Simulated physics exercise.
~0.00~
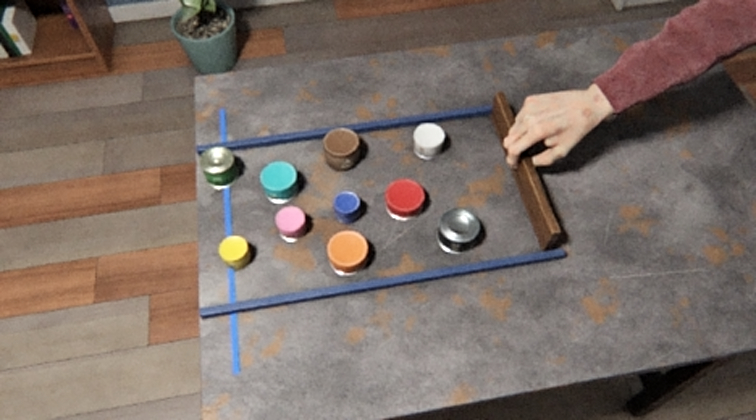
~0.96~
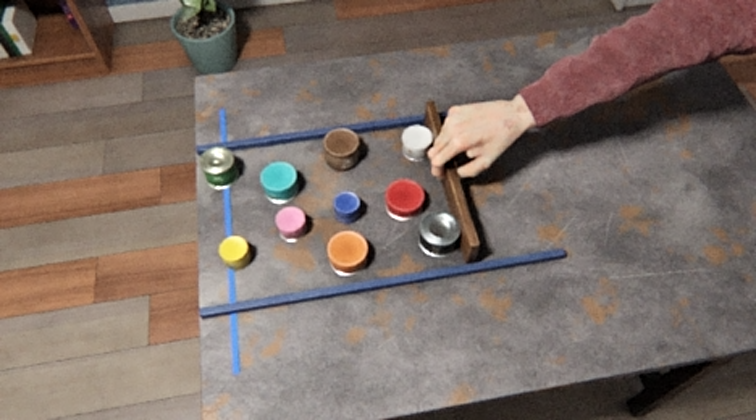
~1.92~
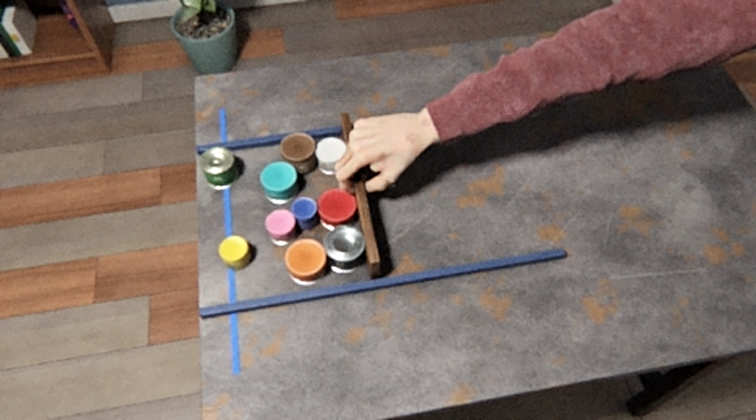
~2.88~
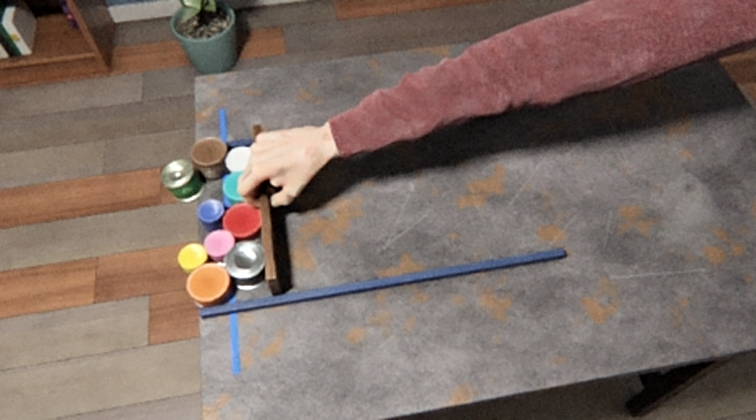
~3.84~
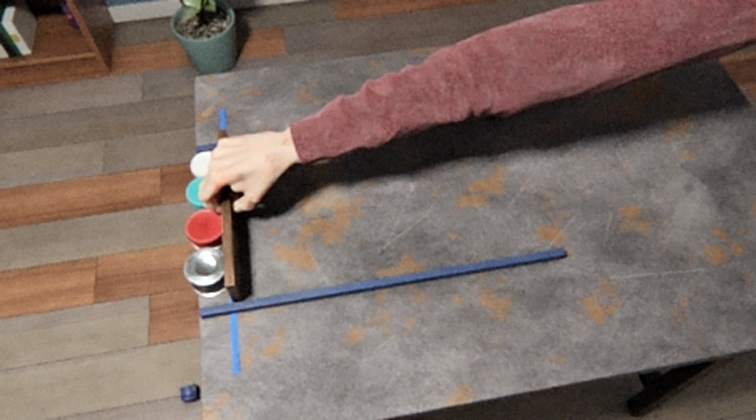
A hand slides a board left, pushing colorful pots together until several drop off the table's edge.
